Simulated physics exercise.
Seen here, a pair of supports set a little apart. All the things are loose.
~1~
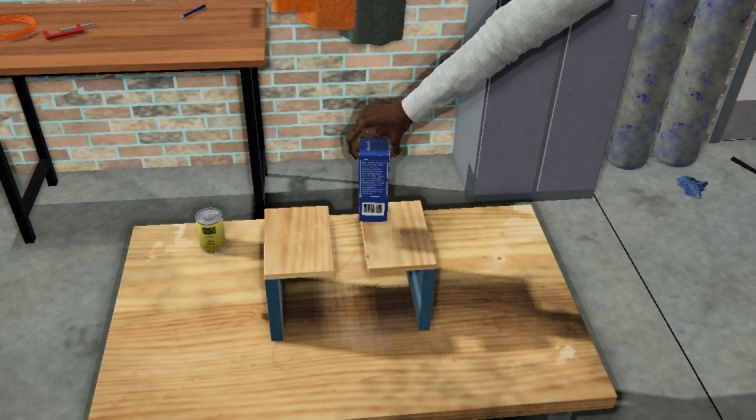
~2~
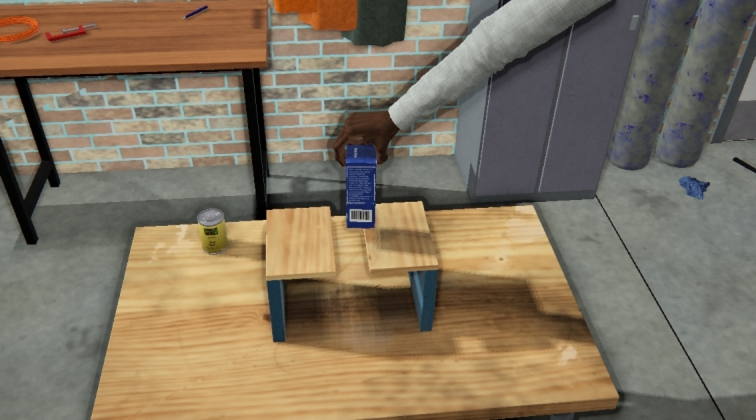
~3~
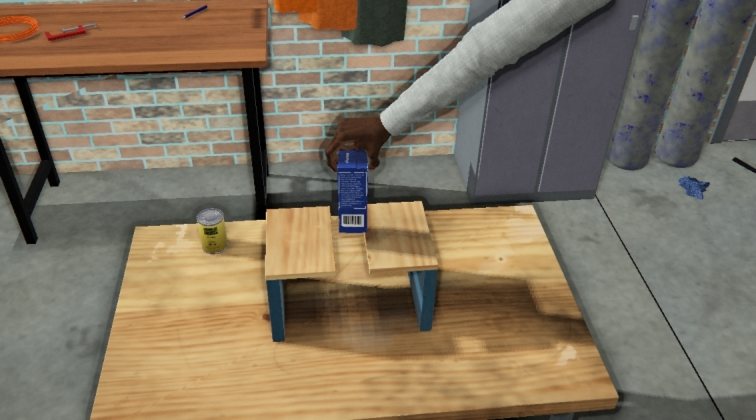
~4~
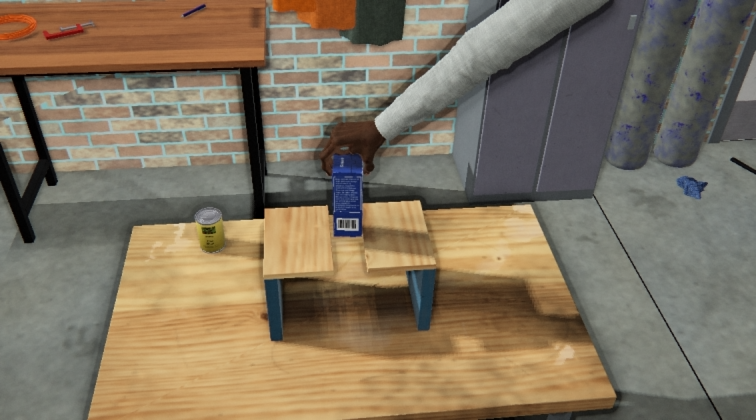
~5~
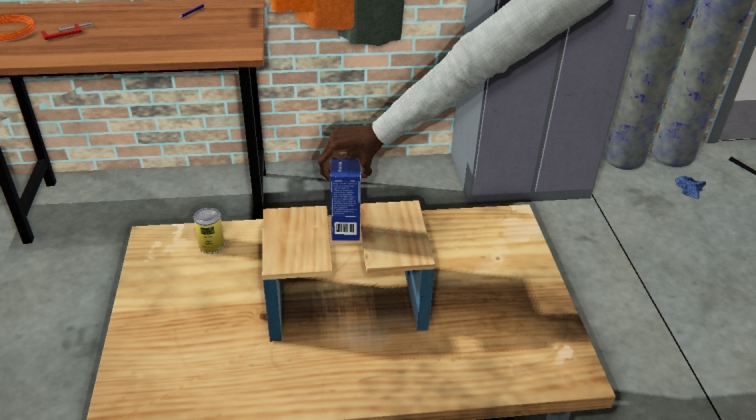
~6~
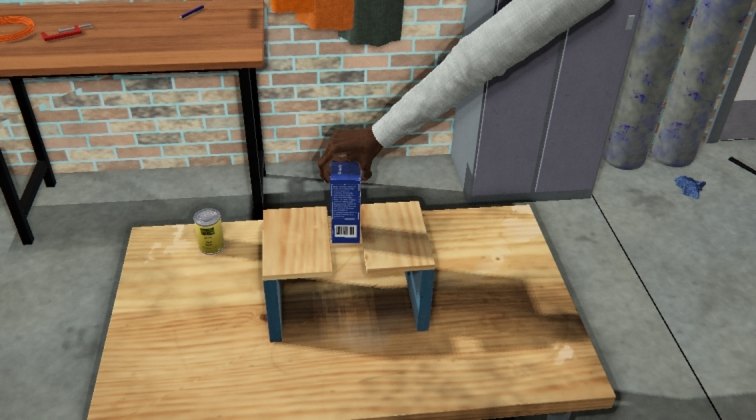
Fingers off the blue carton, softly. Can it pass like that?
Here the carton reaches the table.
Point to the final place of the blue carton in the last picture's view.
Around (326, 296).
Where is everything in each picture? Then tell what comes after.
On its way; blue carton (373, 179); yellow tin (211, 231), in the first picture.
On its way; blue carton (361, 186); yellow tin (213, 232), in the second picture.
On its way; blue carton (353, 191); yellow tin (213, 231), in the third picture.
On its way; blue carton (348, 195); yellow tin (211, 231), in the fourth picture.
On its way; blue carton (346, 199); yellow tin (210, 231), in the fifth picture.
Poised above the slot; blue carton (346, 202); yellow tin (210, 232), in the sixth picture.
Then, 0.30 s later than the last frame, blue carton moved well along near (345, 263).
Then, 0.50 s later than the last frame, blue carton tilted by 50° near (322, 282).
When it is over, lying over on the stand or table, blue carton; yellow tin as before. End places, in pixels of the last picture, blue carton near (326, 296). The carton drops through.
